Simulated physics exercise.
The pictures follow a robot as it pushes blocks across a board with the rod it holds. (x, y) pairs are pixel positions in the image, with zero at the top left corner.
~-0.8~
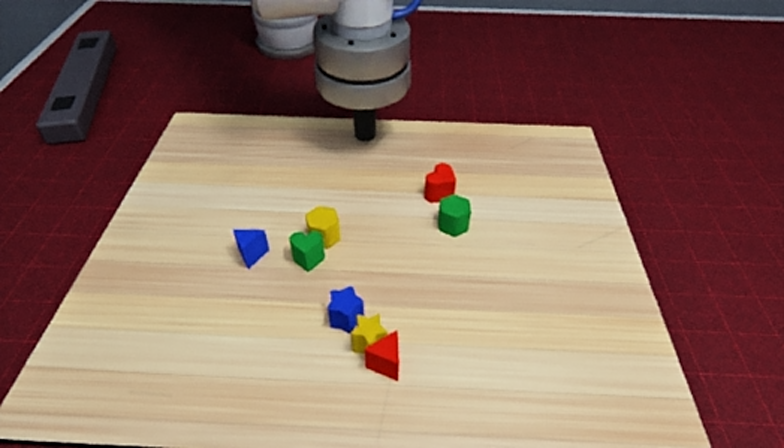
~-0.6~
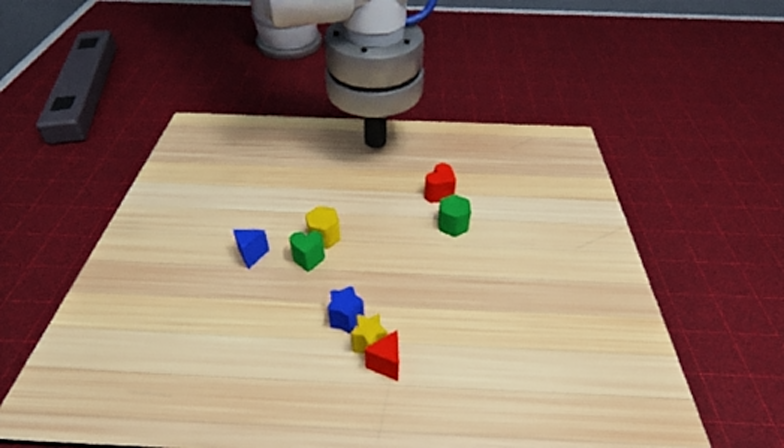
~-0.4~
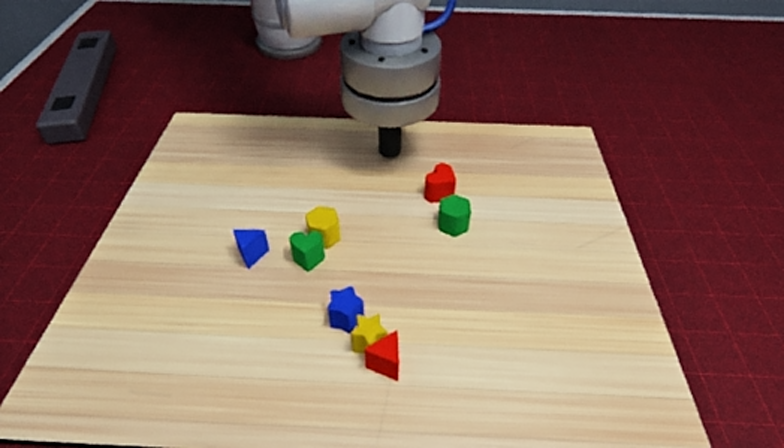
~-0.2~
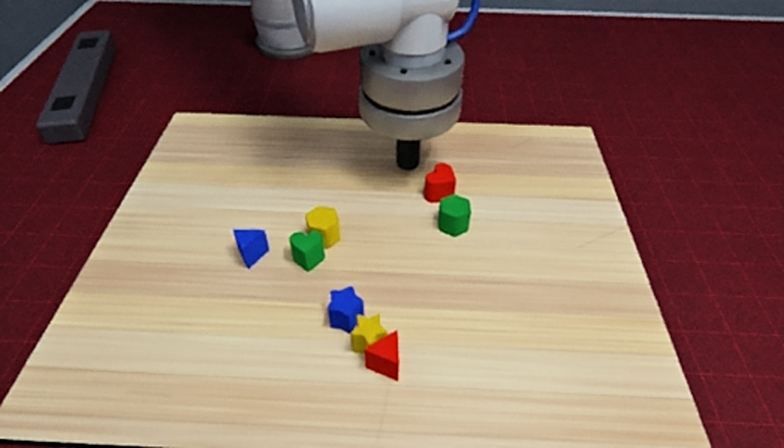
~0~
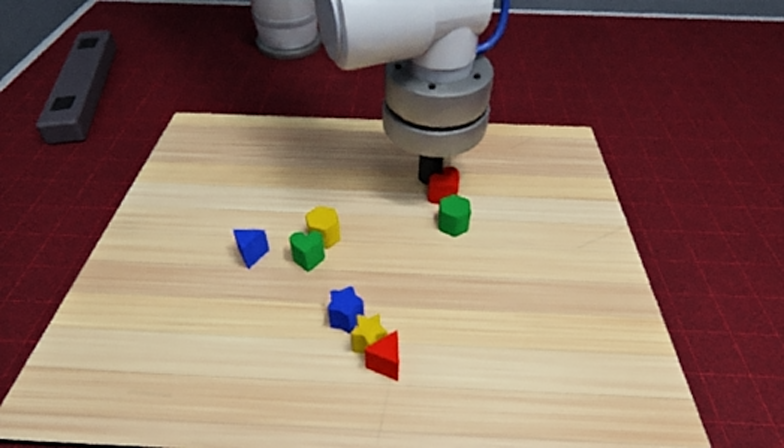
To begin with, a robot arm holds a dark rod near the far edge of a wooden board scattered with small red, green, blue and yellow blocks. The arm moves the rod rightward and nearer to the red heart, then meets it and nudges it slightly, while the other blocks stay still.
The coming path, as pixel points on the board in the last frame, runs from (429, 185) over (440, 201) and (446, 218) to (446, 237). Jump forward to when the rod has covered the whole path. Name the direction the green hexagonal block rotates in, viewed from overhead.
Looking down, it rotates clockwise.
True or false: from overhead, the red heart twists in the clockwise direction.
The claim does not hold.
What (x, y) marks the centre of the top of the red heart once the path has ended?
The point I'd pick in the picture is (473, 197).
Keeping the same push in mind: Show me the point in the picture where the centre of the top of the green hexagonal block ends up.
My estimate: (472, 232).
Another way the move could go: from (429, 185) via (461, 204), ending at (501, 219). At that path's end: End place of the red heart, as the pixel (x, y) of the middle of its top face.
In the picture, that point is around (514, 216).
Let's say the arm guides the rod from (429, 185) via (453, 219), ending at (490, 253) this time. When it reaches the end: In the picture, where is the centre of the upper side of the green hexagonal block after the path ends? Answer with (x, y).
Close to (478, 250).
On the path given first. Halfway along, rod at (444, 202); red heart at (469, 195), turned 35° anticlockwise; green hexagonal block at (464, 218), turned 45° clockwise.
At the end, rod at (447, 230); red heart at (473, 197), turned 55° anticlockwise; green hexagonal block at (472, 232), turned 30° clockwise.
